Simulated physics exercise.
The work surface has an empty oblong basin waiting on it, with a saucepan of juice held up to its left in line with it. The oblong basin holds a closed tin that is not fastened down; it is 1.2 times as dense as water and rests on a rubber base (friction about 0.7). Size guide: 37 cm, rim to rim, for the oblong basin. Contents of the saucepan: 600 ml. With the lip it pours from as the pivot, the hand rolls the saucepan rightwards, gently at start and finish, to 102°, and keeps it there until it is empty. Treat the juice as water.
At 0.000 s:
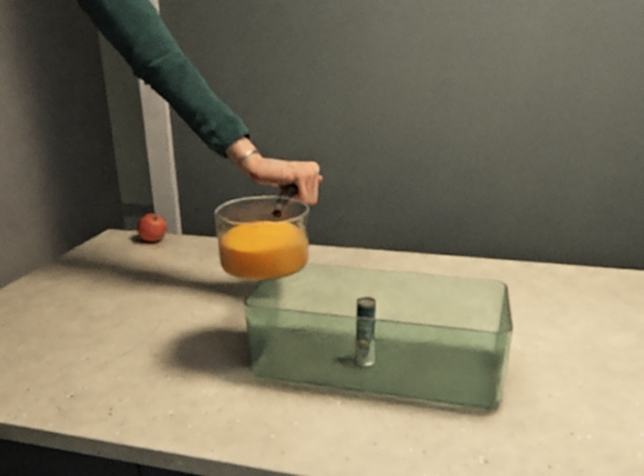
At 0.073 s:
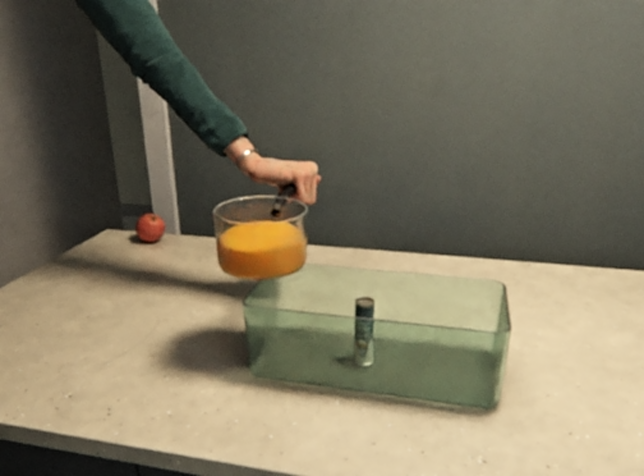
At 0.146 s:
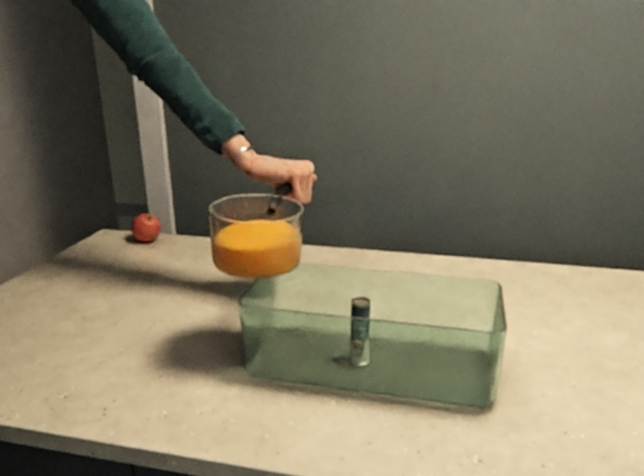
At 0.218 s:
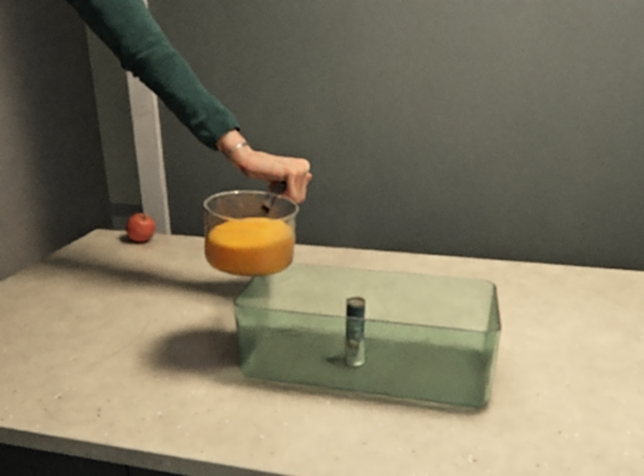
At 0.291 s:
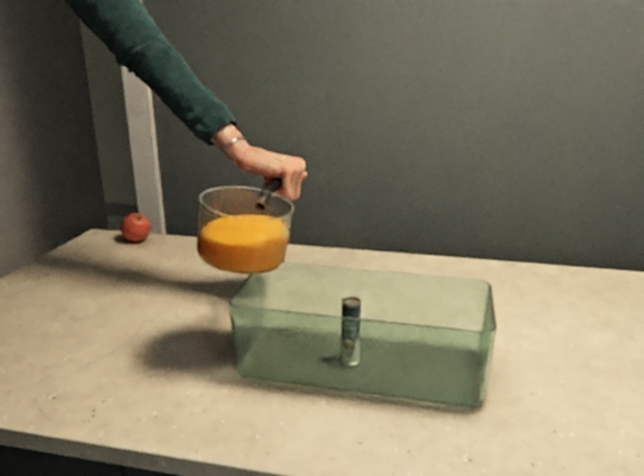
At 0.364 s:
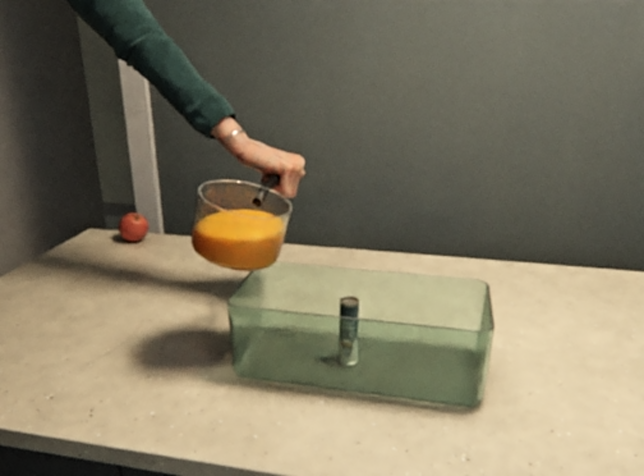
At the start, a hand in a green sleeve holds a clear saucepan of orange liquid almost level above the left end of a green, see-through basin with a small cylinder standing inside. The view shifts slightly as the hand gradually tilts the pan a little rightwards, with no liquid leaving it.
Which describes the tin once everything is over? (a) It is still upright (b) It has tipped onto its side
Answer: A.
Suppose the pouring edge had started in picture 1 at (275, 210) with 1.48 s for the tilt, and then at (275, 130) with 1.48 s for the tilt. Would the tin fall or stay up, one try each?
Try 1: Still standing; try 2: Tipped over.
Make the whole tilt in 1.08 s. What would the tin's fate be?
After the tilt, the tin is still standing.
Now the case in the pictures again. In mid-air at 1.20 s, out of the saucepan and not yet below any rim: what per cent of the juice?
Some 22 % is up in the air.
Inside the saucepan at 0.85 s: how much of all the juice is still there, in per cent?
Remaining: Near 84 % of the total.
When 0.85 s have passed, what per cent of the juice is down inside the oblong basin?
1 %, more or less.
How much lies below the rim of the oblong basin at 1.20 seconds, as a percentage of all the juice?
52 per cent, give or take a little.
By 0.85 s the tilt is 63° and 83 per cent is still to pour; the tin stands where it began.
By 1.20 s the tilt is 93° and 24 per cent is still to pour; the tin stands where it began.
By 1.58 s the tilt is 102° and 1 per cent is still to pour; the tin stands where it began.
By 1.98 s the tilt is 102° and 0 per cent is still to pour; the tin stands where it began.
At rest the tin stands where it began.
